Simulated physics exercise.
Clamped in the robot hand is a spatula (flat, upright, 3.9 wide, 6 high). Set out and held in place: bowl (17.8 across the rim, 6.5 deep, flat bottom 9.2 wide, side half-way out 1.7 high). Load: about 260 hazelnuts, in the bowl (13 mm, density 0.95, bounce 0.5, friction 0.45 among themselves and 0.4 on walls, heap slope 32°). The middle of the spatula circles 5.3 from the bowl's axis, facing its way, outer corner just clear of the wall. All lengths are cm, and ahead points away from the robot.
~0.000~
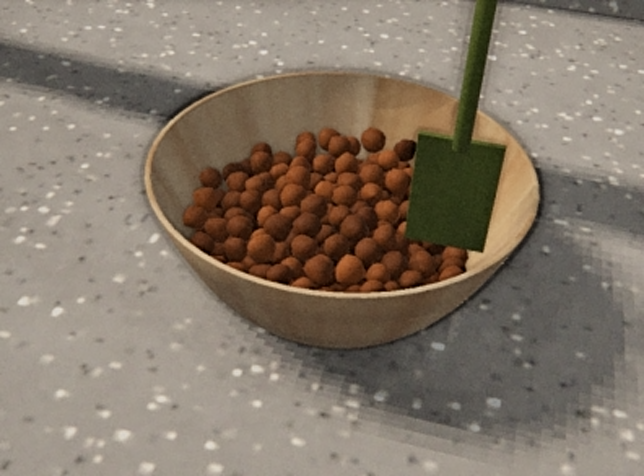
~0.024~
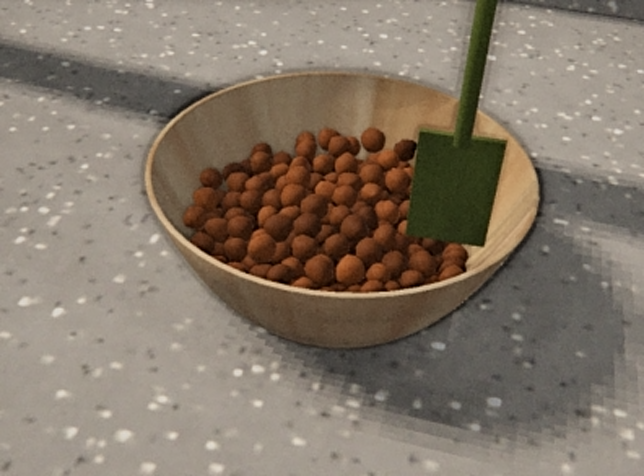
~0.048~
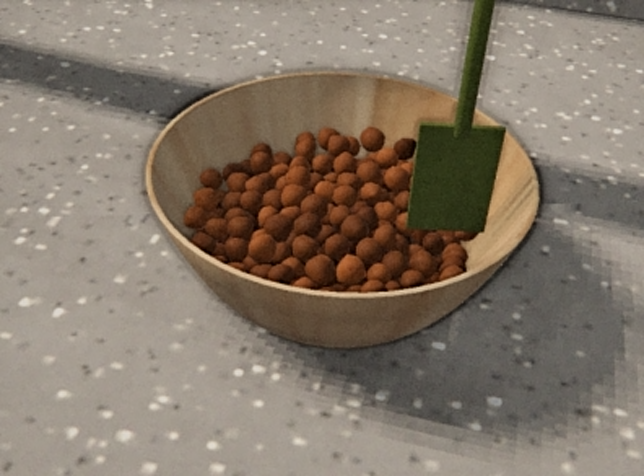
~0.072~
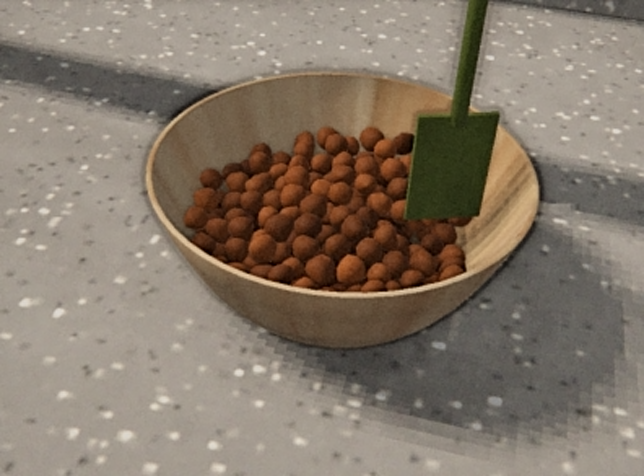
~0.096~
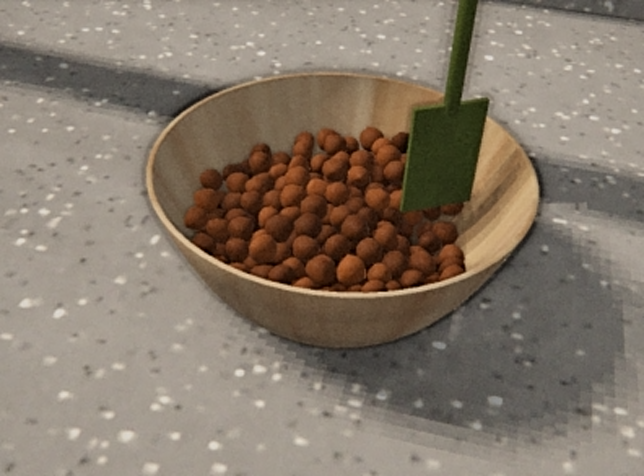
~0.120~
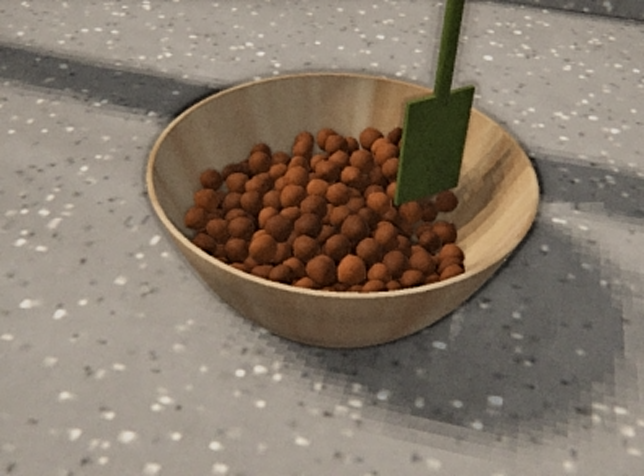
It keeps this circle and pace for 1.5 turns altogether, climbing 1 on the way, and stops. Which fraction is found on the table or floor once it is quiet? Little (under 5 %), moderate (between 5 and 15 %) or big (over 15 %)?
Answer: Moderate; between 5 and 15 % of the hazelnuts finish on the table or floor.
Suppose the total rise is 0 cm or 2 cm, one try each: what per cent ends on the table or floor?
About 15 and 5 per cent.
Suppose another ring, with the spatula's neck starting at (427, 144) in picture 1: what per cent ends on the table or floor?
About 10 per cent.
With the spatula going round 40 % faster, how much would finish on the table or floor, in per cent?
Then about 15 per cent.
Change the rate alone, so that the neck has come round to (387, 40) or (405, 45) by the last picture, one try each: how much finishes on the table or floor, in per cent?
Some 25 and 20 per cent.
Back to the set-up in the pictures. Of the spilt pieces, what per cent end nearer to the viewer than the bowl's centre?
About 80 per cent.
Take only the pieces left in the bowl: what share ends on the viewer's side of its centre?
About 55 per cent.
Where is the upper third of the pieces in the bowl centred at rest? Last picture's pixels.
Near (298, 235).
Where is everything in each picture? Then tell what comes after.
Spatula neck at (468, 109), 0° round; upper third of the load around (315, 216), from x 195 to 465, top at y 140; 257 in the bowl, in the first frame.
Spatula neck at (468, 106), 3° round; upper third of the load around (315, 217), from x 195 to 465, top at y 140, in the second frame.
Spatula neck at (468, 96), 12° round; upper third of the load around (320, 214), from x 195 to 465, top at y 140, in the third frame.
Spatula neck at (464, 85), 22° round; upper third of the load around (321, 208), from x 195 to 460, top at y 140, in the fourth frame.
Spatula neck at (457, 75), 33° round; upper third of the load around (321, 204), from x 195 to 460, top at y 140, in the fifth frame.
Spatula neck at (446, 66), 43° round; upper third of the load around (321, 203), from x 195 to 455, top at y 135; 257 in the bowl, in the sixth frame.
By 0.57 s, 238° round, highest piece 8 above the table; 251 in the bowl, 3 on the table or floor, 3 in flight or on the tool.
By 1.02 s, 74° round, highest piece 7 above the table; 240 in the bowl, 17 on the table or floor.
By 1.45 s, 180° round, highest piece 7 above the table; 235 in the bowl, 22 on the table or floor.
By 2.15 s, 180° round, highest piece 6 above the table; 235 in the bowl, 22 on the table or floor.
Final count, 235 in the bowl, 22 on the table or floor. That is 9 % on the table or floor.
